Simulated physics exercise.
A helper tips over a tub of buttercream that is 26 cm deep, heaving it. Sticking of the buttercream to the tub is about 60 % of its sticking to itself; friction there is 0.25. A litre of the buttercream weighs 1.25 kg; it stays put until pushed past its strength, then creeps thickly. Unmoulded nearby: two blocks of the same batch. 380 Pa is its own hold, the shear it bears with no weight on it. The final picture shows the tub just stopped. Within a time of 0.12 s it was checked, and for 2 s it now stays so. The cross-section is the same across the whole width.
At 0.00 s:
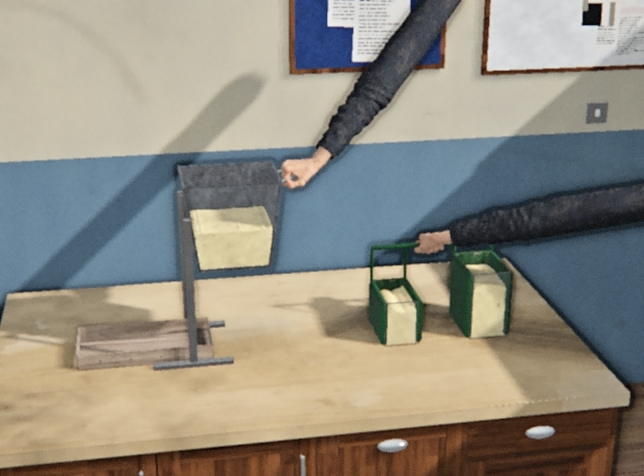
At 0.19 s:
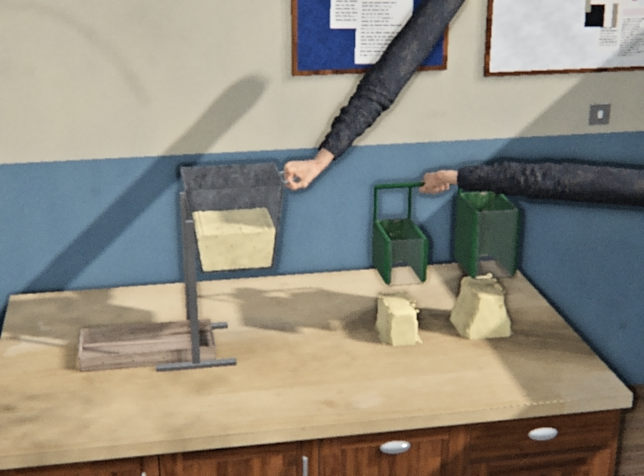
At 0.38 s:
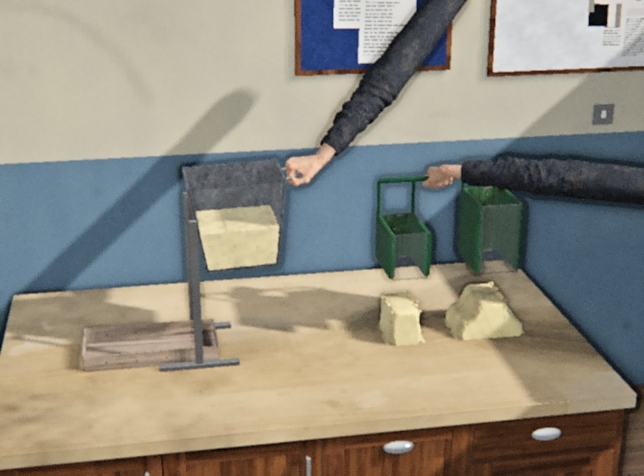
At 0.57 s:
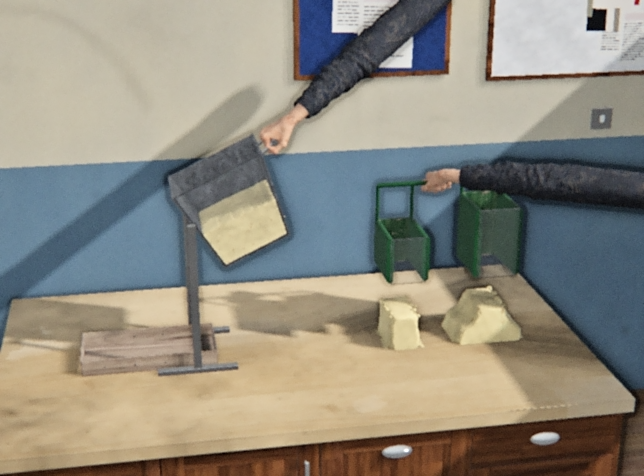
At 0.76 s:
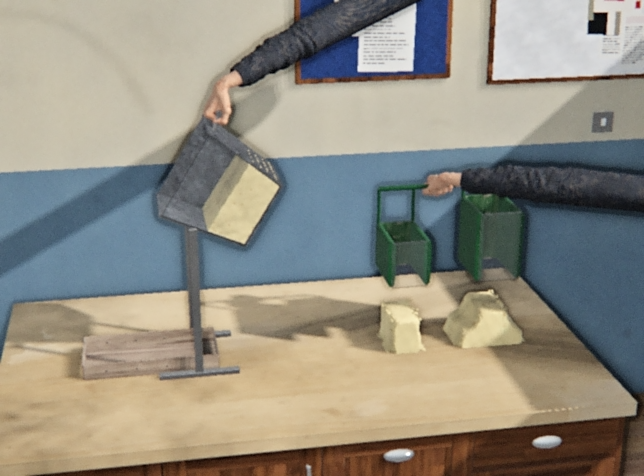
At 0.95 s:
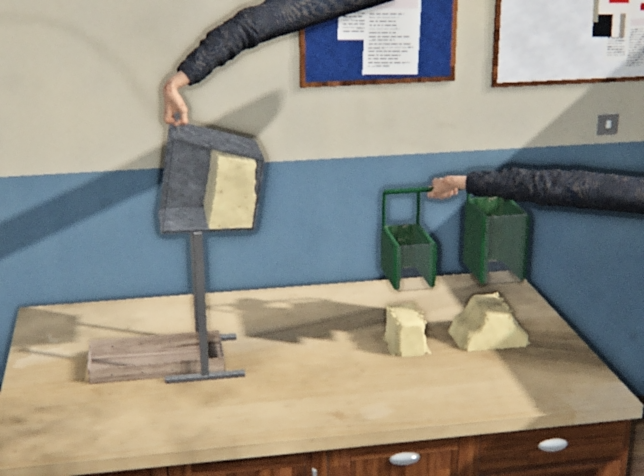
Green moulds lifting off two pale buttercream blocks, the right one slumping, then a hand tilting a grey tub leftward onto its side.
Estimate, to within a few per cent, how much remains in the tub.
Roughly 100 per cent remains in the tub.
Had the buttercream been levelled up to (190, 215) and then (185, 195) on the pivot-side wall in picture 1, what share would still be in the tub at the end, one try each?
Respectively 70 percent and 50 percent.
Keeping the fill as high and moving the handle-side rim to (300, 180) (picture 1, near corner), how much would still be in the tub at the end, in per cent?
Some 70 percent would still be in the tub at the end.
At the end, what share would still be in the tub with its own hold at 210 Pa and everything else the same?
70 %.
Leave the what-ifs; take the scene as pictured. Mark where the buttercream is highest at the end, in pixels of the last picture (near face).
Around (218, 190).
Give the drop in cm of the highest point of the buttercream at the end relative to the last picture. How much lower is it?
10 cm.
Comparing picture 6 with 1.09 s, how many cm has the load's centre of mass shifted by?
The distance comes to some 4 cm.
After 1.09 s, the tub is at 81 degrees and holds 100 %.
After 1.26 s, the tub is at 81 degrees and holds 100 %.
After 1.43 s, the tub is at 81 degrees and holds 100 %.
After 1.60 s, the tub is at 81 degrees and holds 100 %.
After 2.95 s, at the end, the tub is at 81 degrees and holds 100 %.
